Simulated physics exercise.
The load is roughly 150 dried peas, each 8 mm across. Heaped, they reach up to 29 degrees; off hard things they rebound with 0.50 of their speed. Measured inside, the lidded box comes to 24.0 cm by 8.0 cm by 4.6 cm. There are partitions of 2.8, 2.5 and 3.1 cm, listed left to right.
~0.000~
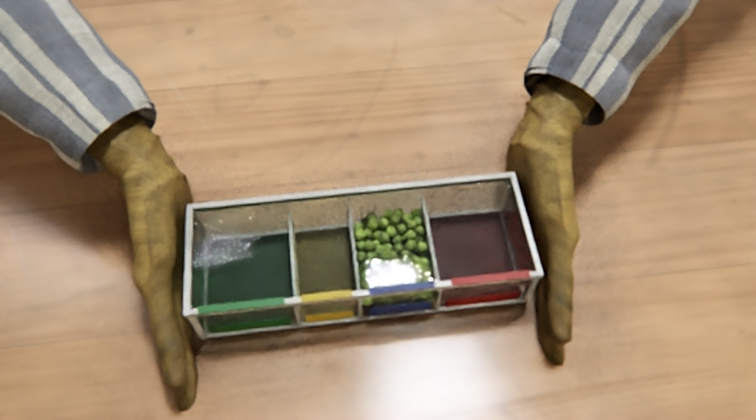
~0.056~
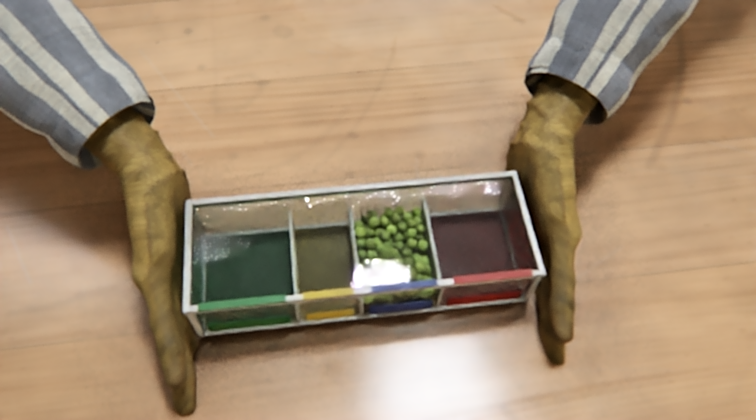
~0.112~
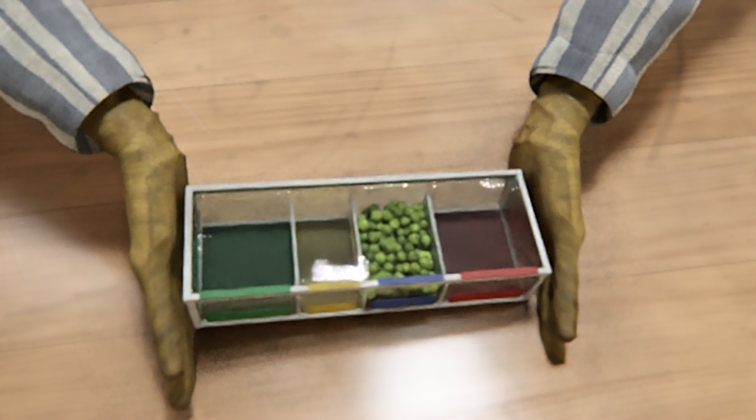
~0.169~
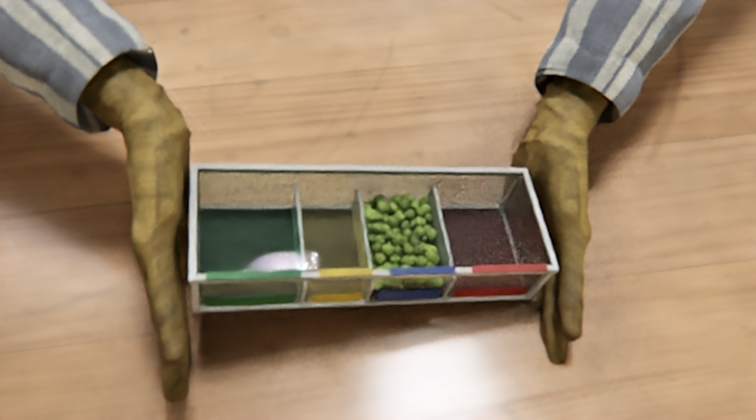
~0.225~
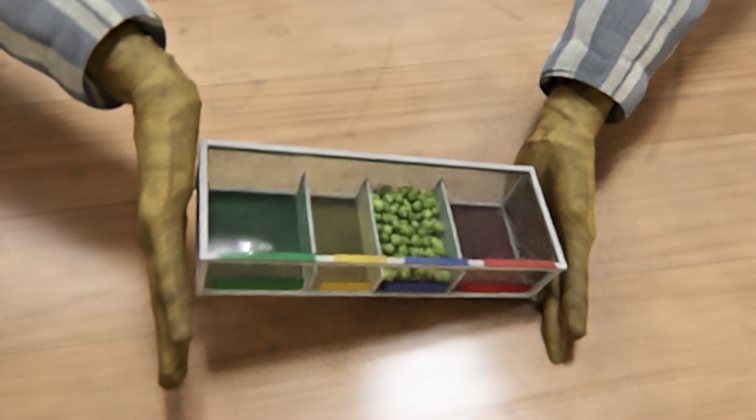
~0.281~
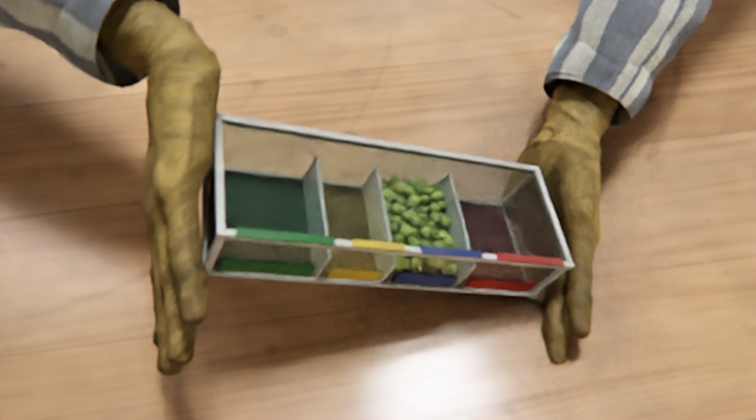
Two brown-gloved hands in blue-grey and white striped sleeves press against the ends of a clear box on a pale wooden surface, seen from above. The box has four compartments edged green, yellow, blue and red from left to right, with green peas in the blue one. The left hand lifts its end steadily higher while the right end stays low, tilting the box, and the view holds still.
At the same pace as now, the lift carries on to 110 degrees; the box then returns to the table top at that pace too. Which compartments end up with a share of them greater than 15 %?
Red: Greater. Blue: Greater. Green: Not greater. Yellow: Not greater.
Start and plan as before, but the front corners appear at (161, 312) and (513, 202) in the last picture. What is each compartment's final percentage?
Red = 0 %; blue = 0 %; green = 100 %; yellow = 0 %.
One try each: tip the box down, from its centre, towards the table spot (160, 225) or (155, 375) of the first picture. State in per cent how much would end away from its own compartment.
Near 100 and 90 per cent, in that order.
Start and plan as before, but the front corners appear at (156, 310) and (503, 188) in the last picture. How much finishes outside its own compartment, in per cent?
In that case some 100 per cent.
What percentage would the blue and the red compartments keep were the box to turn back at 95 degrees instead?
You'd get blue at 60 % and red at 40 %.
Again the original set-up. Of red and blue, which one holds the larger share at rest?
Blue comes out ahead.
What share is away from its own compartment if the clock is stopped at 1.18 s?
Estimate: Some 30 %.
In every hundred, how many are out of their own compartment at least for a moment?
40 %, roughly.
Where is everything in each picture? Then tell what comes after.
Box tilt 0 degrees, front corners at (190, 310) and (536, 272); blue 100 %, in the first frame.
Box tilt 1 degrees, front corners at (190, 307) and (538, 271), in the second frame.
Box tilt 6 degrees, front corners at (191, 296) and (544, 269), lowest corner right back, in the third frame.
Box tilt 12 degrees, front corners at (196, 276) and (552, 267), lowest corner right back, in the fourth frame.
Box tilt 18 degrees, front corners at (207, 254) and (559, 265), lowest corner right back, in the fifth frame.
Box tilt 24 degrees, front corners at (224, 231) and (566, 263), lowest corner right back; blue 100 %. Its pace works out near 110 degrees a second, in the sixth frame.
After 1.18 s, tilt 109 degrees; red 30 %, blue 70 %.
After 1.77 s, tilt 48 degrees; red 35 %, blue 65 %.
Then, at 2.42 s, tilt 0 degrees; red 40 %, blue 60 %.
In the end, at 2.9 s, red 40 %, blue 60 %, green 0 %, yellow 0 %.
